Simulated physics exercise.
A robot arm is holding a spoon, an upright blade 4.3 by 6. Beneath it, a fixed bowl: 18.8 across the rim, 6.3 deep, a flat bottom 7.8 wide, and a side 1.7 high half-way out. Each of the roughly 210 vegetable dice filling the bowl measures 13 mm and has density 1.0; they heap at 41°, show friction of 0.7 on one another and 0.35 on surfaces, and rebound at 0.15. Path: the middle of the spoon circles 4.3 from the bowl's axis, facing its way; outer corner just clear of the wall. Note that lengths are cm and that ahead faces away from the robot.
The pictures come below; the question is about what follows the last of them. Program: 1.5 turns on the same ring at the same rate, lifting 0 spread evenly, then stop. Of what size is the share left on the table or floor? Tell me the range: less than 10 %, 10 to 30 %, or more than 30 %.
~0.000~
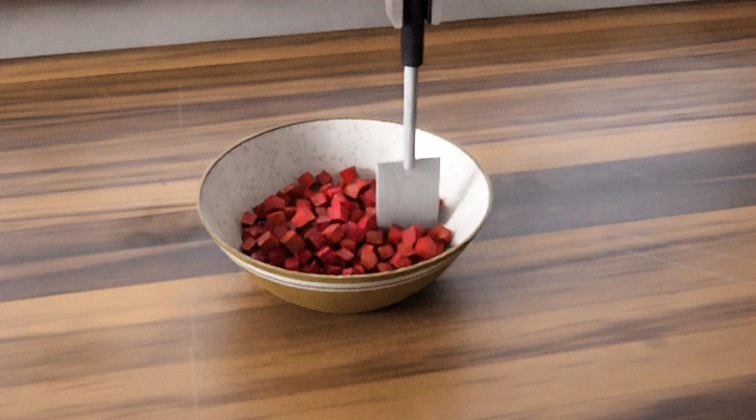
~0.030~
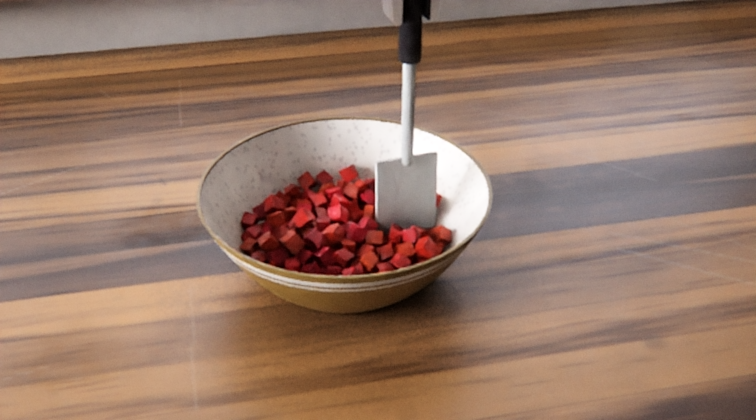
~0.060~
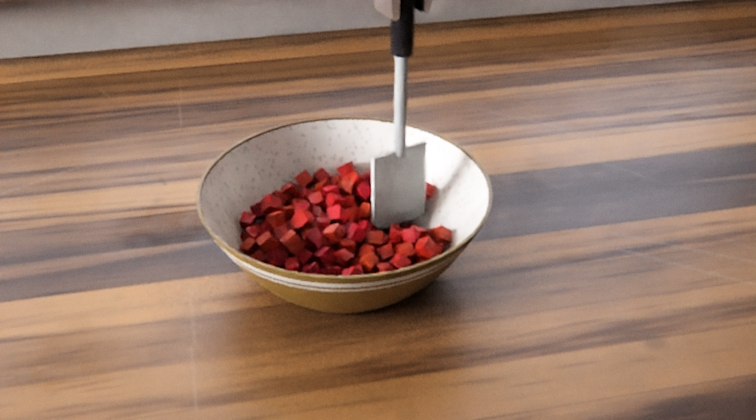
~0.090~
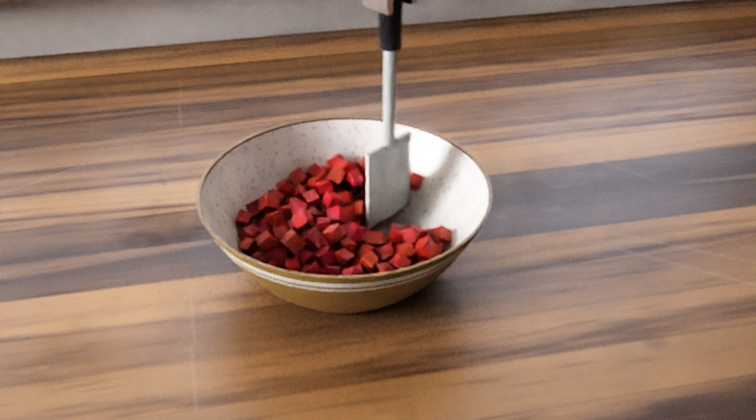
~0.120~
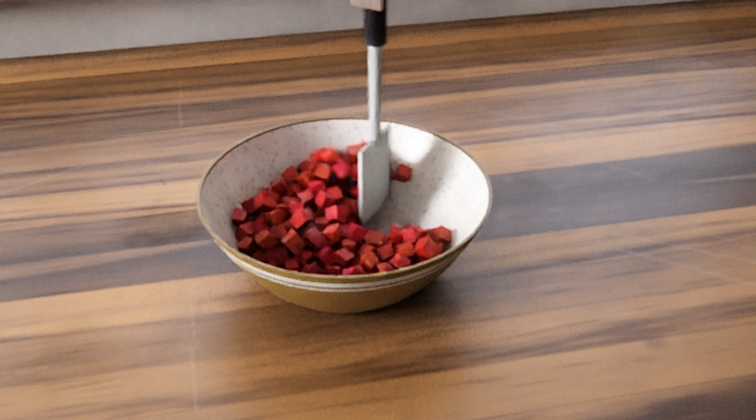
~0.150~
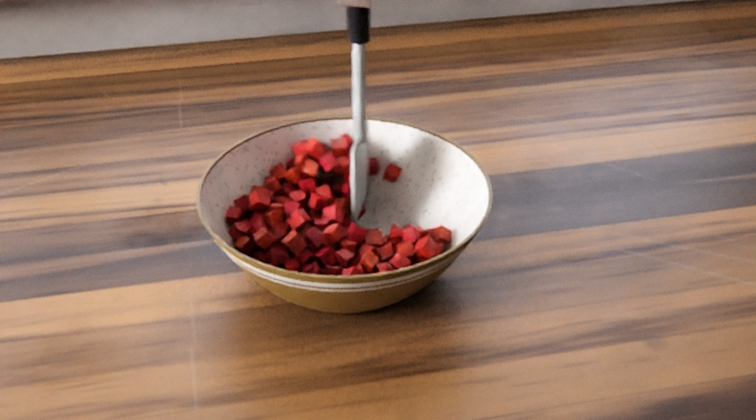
It falls in the range 10 to 30 %.
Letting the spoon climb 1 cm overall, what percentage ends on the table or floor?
Estimate: Close to 15 %.
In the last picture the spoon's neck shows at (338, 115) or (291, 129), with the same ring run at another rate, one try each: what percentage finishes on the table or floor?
About 25 and 50 %.
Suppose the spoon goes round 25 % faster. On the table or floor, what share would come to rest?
Roughly 25 per cent.
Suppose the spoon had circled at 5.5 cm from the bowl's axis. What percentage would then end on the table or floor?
That would come to roughly 15 percent.
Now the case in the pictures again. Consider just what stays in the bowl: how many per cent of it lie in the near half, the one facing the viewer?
About 75 per cent.
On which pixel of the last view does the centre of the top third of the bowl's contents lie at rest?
Near (308, 261).
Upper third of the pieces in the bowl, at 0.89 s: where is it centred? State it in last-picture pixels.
Estimated centre: (295, 154).
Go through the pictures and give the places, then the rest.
The spoon neck at (410, 140), 0° round; upper third of the load around (334, 227), from x 250 to 440, top at y 175; 210 in the bowl, in the first picture.
The spoon neck at (408, 137), 6° round; upper third of the load around (334, 227), from x 250 to 440, top at y 175, in the second picture.
The spoon neck at (400, 130), 20° round; upper third of the load around (333, 223), from x 250 to 440, top at y 170, in the third picture.
The spoon neck at (389, 123), 35° round; upper third of the load around (330, 216), from x 245 to 440, top at y 165, in the fourth picture.
The spoon neck at (375, 119), 50° round; upper third of the load around (323, 208), from x 240 to 440, top at y 150, in the fifth picture.
The spoon neck at (359, 116), 65° round; upper third of the load around (305, 203), from x 235 to 440, top at y 140; 210 in the bowl, in the sixth picture.
After 0.52 s, 251° round, highest piece 8 above the table; 195 in the bowl, 9 on the table or floor, 6 in flight or on the tool.
After 0.89 s, 77° round, highest piece 8 above the table; 183 in the bowl, 24 on the table or floor, 3 in flight or on the tool.
After 1.27 s, 180° round, highest piece 7 above the table; 177 in the bowl, 33 on the table or floor.
After 1.97 s, 180° round, highest piece 7 above the table; 177 in the bowl, 33 on the table or floor.
In the end, 177 in the bowl, 33 on the table or floor. That is 16 % on the table or floor.
